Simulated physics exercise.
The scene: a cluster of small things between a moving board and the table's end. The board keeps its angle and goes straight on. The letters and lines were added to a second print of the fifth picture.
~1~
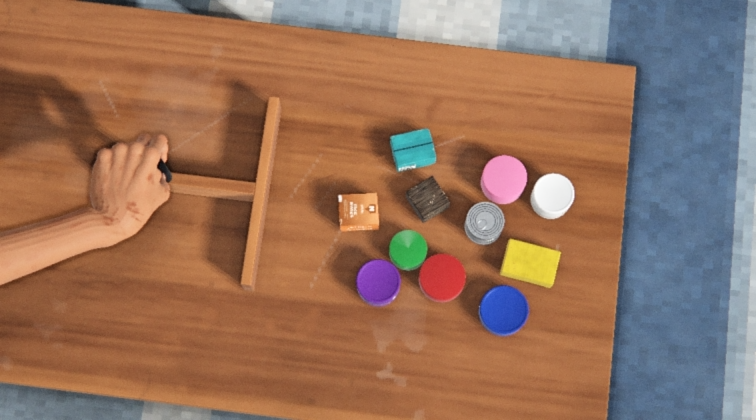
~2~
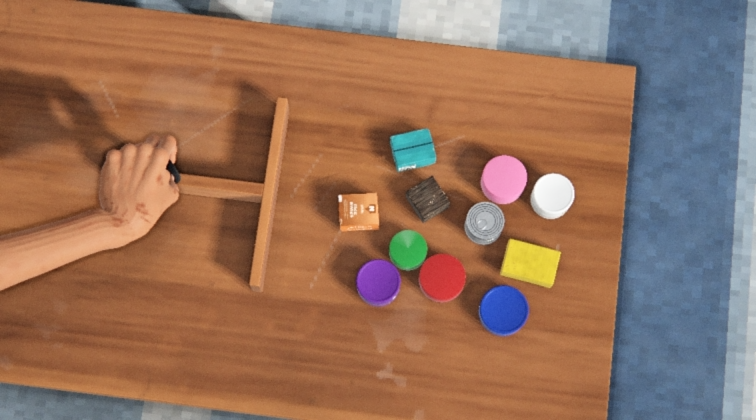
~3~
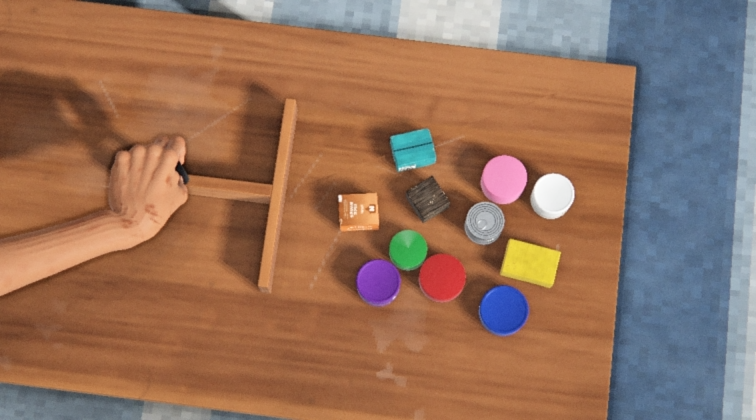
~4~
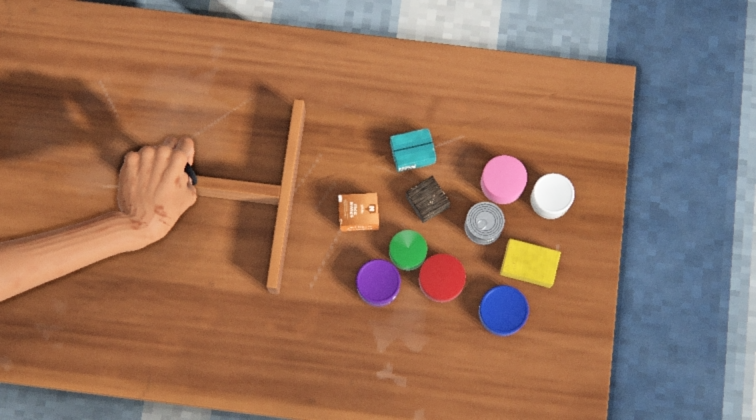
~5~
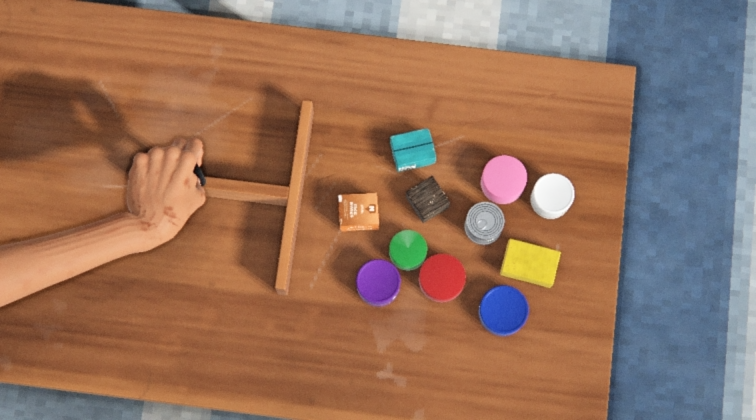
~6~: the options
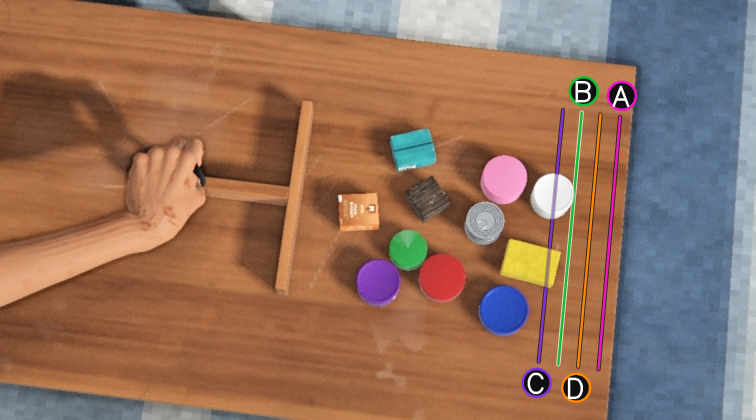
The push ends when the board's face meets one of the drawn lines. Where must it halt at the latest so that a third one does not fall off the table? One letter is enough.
It can go as far as C.
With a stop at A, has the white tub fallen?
Yes.
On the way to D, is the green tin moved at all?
Yes.
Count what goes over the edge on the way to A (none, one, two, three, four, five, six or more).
By then, six or more.
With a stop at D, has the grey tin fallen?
Yes.
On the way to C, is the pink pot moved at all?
By then, yes.
On the marked copy, A at (610, 240); B at (570, 235); C at (551, 233); D at (590, 238).
With C. Early on, board (386, 204); turquoise box (422, 154); purple tub (403, 291).
Further on, board (478, 215); white tub (583, 207); yellow block (564, 264).
At the end, board (551, 224); white tub over the edge; yellow block over the edge; two fallen.
As for the rest, A drops ten; B drops five; D drops five.
